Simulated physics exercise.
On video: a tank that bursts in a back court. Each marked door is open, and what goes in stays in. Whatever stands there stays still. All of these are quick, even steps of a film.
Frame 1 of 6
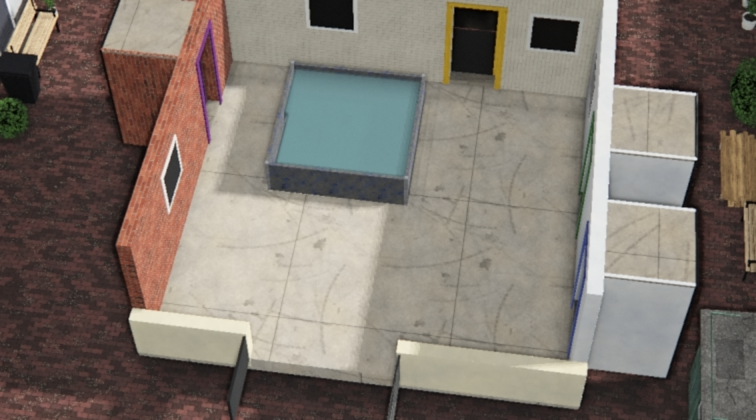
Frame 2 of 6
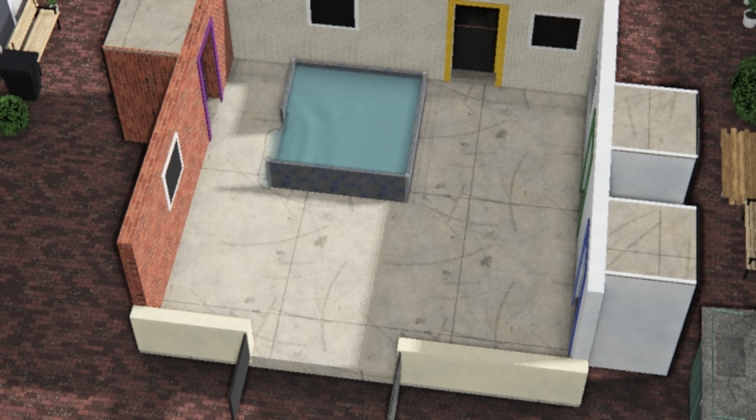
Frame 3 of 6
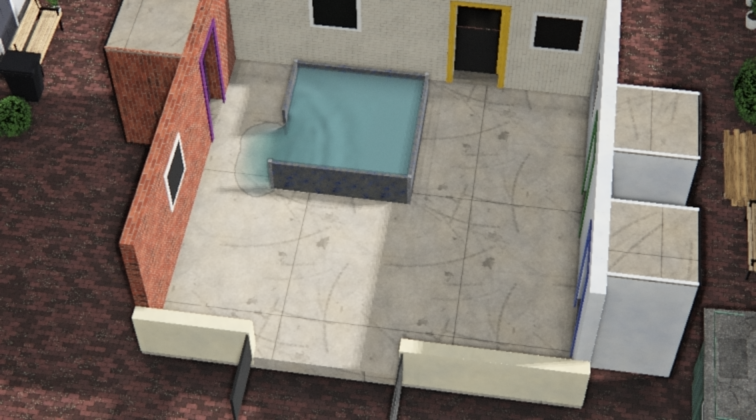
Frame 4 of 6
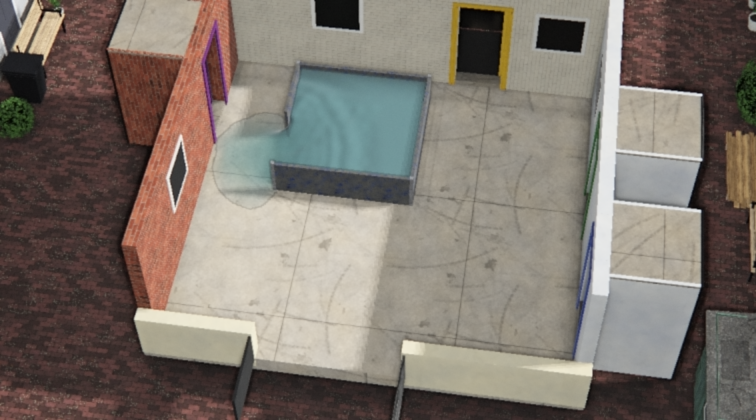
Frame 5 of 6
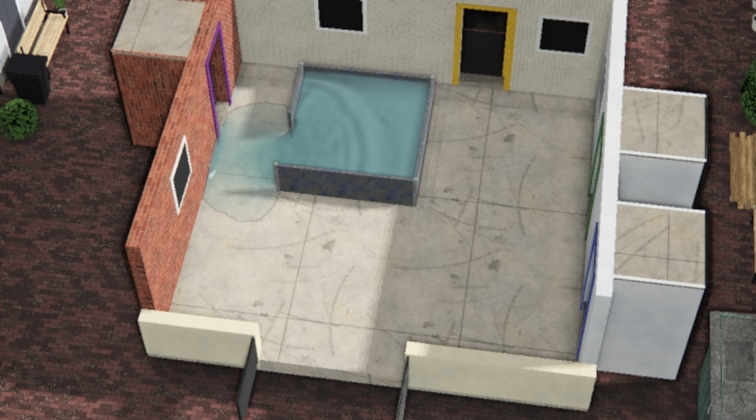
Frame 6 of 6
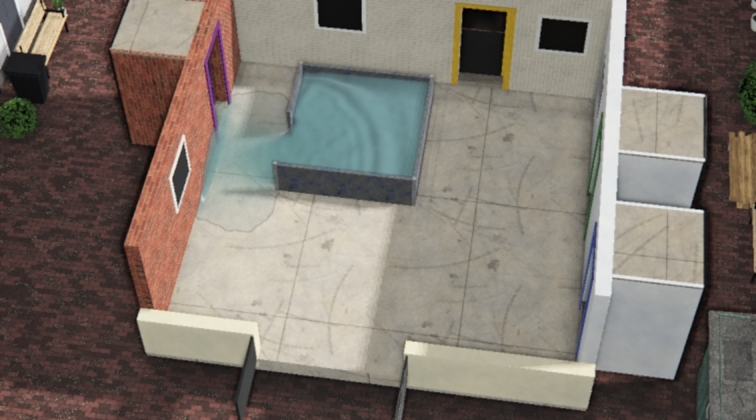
A tank in a walled court opens on its left side and water spreads out.
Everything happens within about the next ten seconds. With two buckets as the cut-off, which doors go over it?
Door by door: The purple door goes over two buckets; the blue door stays within two buckets; the green door stays within two buckets; the yellow door stays within two buckets.
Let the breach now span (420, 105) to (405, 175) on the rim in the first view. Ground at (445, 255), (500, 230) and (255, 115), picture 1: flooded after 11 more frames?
Submerged, submerged, unwetted.
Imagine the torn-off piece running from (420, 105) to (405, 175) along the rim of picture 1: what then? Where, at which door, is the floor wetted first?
Answer - the green-painted one.
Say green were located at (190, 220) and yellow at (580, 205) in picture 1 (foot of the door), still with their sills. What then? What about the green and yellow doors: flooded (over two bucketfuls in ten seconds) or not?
Note: Green door beats the limit, yellow door does not reach the limit.
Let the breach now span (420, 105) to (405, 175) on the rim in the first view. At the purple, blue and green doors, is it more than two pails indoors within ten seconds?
Result: Purple keeps within bounds, blue keeps within bounds, green gets too much.
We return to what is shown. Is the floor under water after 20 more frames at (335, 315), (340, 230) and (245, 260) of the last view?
Result, as listed: Wetted / not wetted / wetted.
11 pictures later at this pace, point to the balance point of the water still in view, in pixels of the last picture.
Somewhere near (309, 160).
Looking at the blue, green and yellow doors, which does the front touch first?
Result: The one in yellow is first.
A moment on, water covers 15 % of the floor; the purple door over two buckets in, the blue door not reached, the green door not reached, the yellow door not reached.
Next, water covers 25 % of the floor; the purple door far over two buckets in, the blue door not reached, the green door not reached, the yellow door not reached.
Then, water covers 40 % of the floor; the purple door far over two buckets in, the blue door not reached, the green door not reached, the yellow door not reached.
Later, water covers 70 % of the floor; the purple door far over two buckets in, the blue door wet at the sill, nothing in, the green door wet at the sill, nothing in, the yellow door wet at the sill, nothing in.
In the end, water covers 90 % of the floor; the purple door far over two buckets in, the blue door wet at the sill, nothing in, the green door wet at the sill, nothing in, the yellow door wet at the sill, nothing in.
